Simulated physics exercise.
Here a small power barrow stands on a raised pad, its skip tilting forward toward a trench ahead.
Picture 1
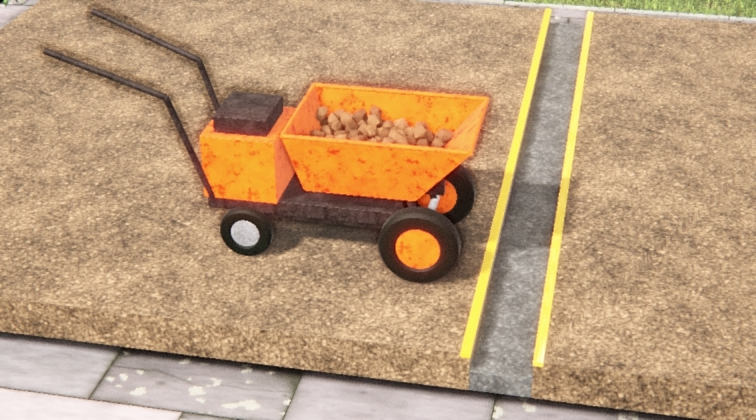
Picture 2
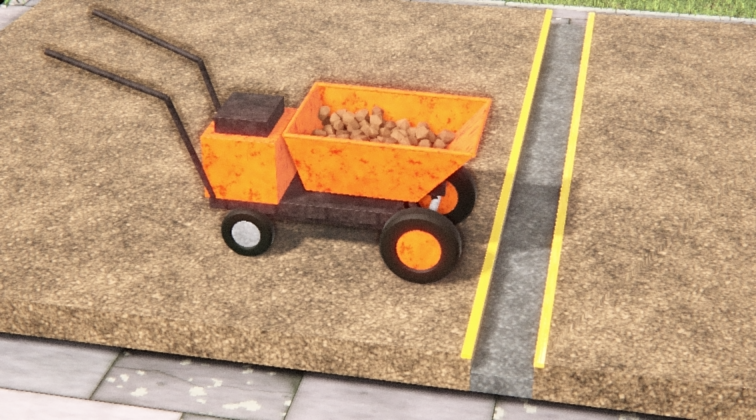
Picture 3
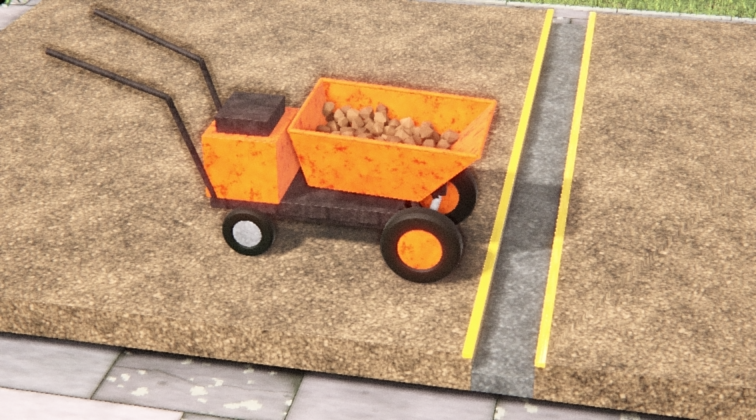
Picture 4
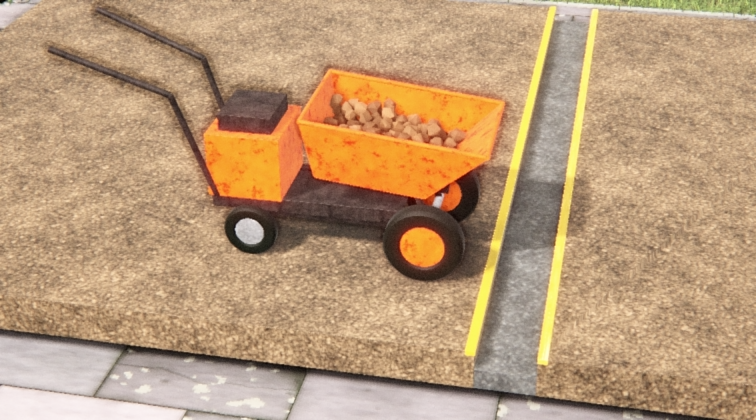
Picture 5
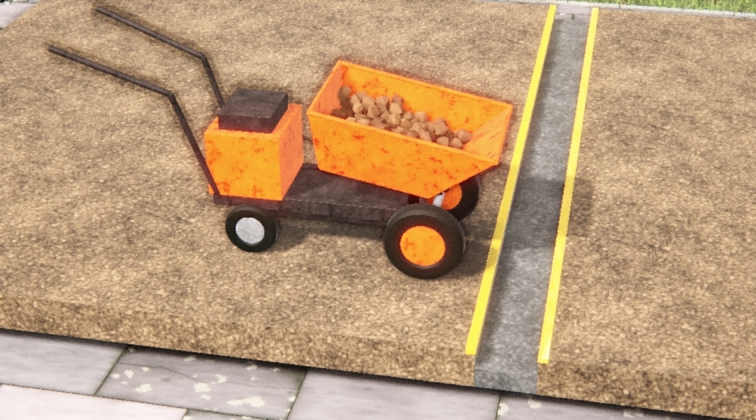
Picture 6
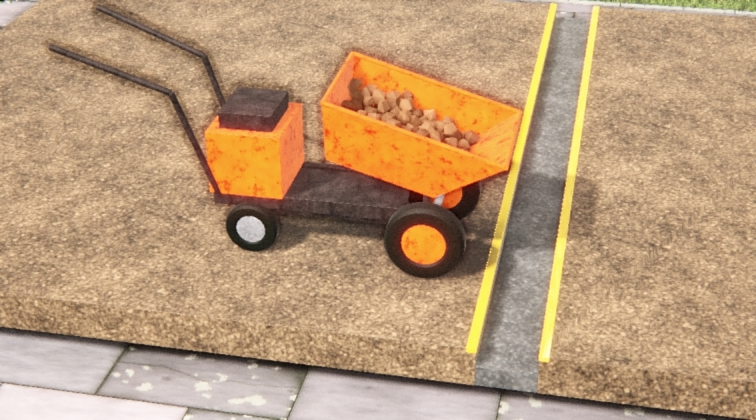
An orange skip full of brown clods tilted slowly forward on a small power barrow, its back end rising and its lip edging right toward a yellow-edged trench, while the wheels barely moved.
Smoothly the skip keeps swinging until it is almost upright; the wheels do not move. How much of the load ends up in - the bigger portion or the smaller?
The smaller portion ends up in.
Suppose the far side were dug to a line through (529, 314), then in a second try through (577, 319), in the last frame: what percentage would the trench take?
In order: Near 0, then 50 percent.
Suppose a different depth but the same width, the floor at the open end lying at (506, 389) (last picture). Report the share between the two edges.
It works out to some 0 percent.
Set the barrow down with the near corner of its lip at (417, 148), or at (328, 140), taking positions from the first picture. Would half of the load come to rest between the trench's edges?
At the first place over half, at the second not half.
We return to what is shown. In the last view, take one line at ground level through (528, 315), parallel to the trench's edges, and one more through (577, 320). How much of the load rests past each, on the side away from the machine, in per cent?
80 and 60 in a hundred.
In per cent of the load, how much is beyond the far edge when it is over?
I'd estimate about 75 per cent of the load.
Shortly afterwards, skip tipped steeply; the whole lot in the skip.
Next, skip tipped right over; near two thirds in the skip; near a quarter beyond it; only a few falling.
Some moments later, skip tipped right over; near a quarter in the skip; a little in or heaped over the trench; the bulk beyond it.
In the end, skip tipped right over; near a quarter in the skip; a little in or heaped over the trench; the bulk beyond it.
